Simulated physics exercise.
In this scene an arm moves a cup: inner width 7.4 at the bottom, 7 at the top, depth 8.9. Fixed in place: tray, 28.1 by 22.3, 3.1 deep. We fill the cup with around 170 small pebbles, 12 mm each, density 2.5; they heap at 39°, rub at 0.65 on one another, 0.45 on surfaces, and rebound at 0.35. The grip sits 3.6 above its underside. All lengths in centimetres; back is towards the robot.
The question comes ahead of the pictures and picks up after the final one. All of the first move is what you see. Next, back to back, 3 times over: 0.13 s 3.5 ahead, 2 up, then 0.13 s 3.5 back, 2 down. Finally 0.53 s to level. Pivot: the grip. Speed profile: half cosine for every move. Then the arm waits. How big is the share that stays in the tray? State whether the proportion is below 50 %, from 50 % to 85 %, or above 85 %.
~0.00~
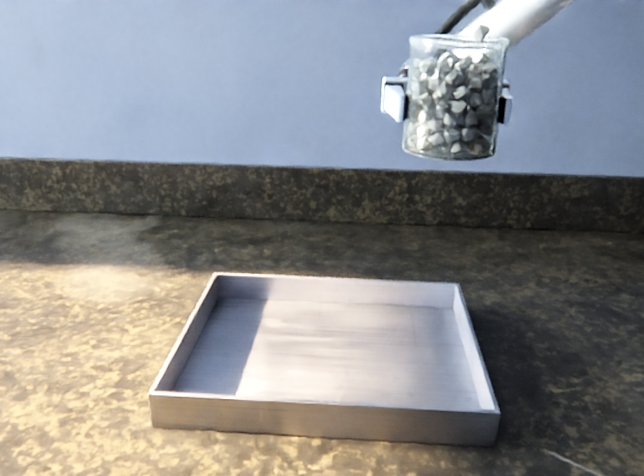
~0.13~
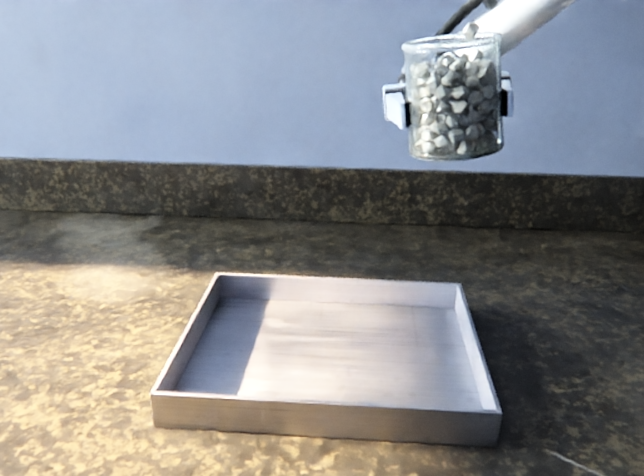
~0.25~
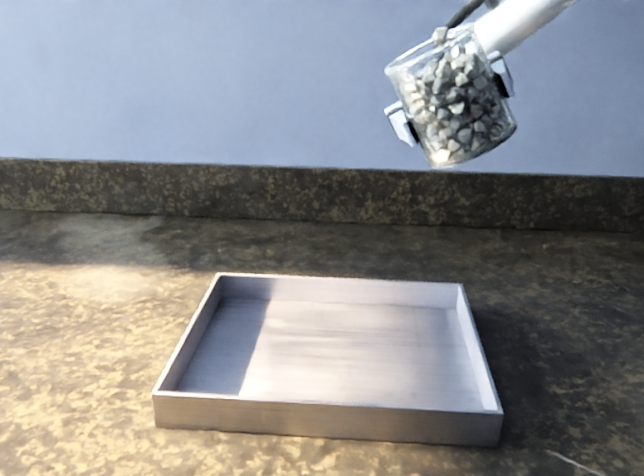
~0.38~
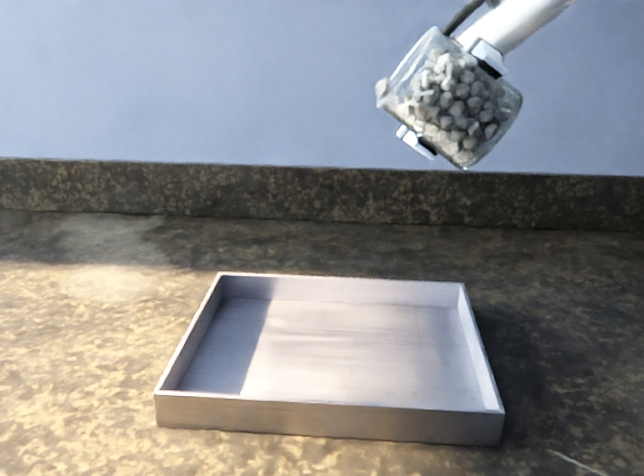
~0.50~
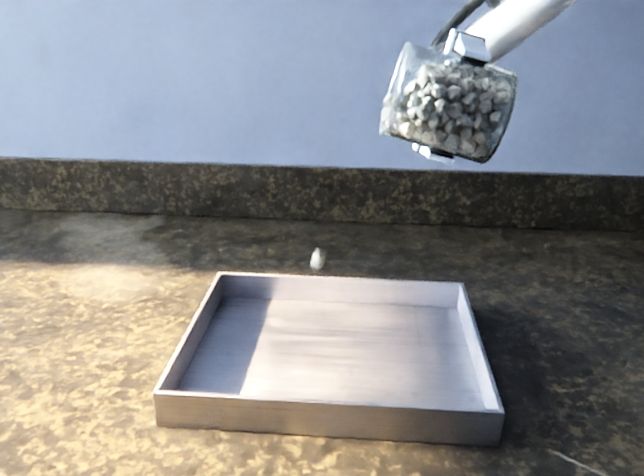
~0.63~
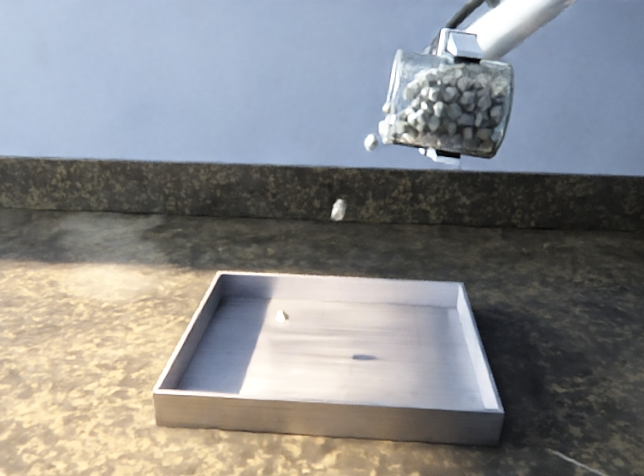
The proportion is from 50 % to 85 %.
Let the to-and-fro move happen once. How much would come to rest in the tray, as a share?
Then roughly 40 percent.
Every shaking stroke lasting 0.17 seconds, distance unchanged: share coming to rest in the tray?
That would give around 40 per cent.
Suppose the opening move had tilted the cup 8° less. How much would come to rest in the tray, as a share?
Some 55 %.
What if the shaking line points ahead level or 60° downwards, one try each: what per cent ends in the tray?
Some 55 and 10 per cent.
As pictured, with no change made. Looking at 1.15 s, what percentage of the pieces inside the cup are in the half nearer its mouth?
75 per cent.
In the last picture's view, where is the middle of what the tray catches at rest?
Estimated centre at around (309, 345).
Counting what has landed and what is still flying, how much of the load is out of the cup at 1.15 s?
I'd put it at some 55 per cent at that point.
After 1.15 s, tilted 84° forward, highest piece 26 above the table; 71 in the cup, 62 in the tray, 1 on the table or floor, 32 in flight or on a rim.
After 1.68 s, tilted 41° forward, highest piece 28 above the table; 123 in the tray, 41 in the cup, 1 on the table or floor, 1 in flight or on a rim.
After 2.14 s, level, highest piece 26 above the table; 124 in the tray, 41 in the cup, 1 on the table or floor.
After 3.19 s, level, highest piece 26 above the table; 124 in the tray, 41 in the cup, 1 on the table or floor.
In the end, 124 in the tray, 41 in the cup, 1 on the table or floor. That is 75 % in the tray.
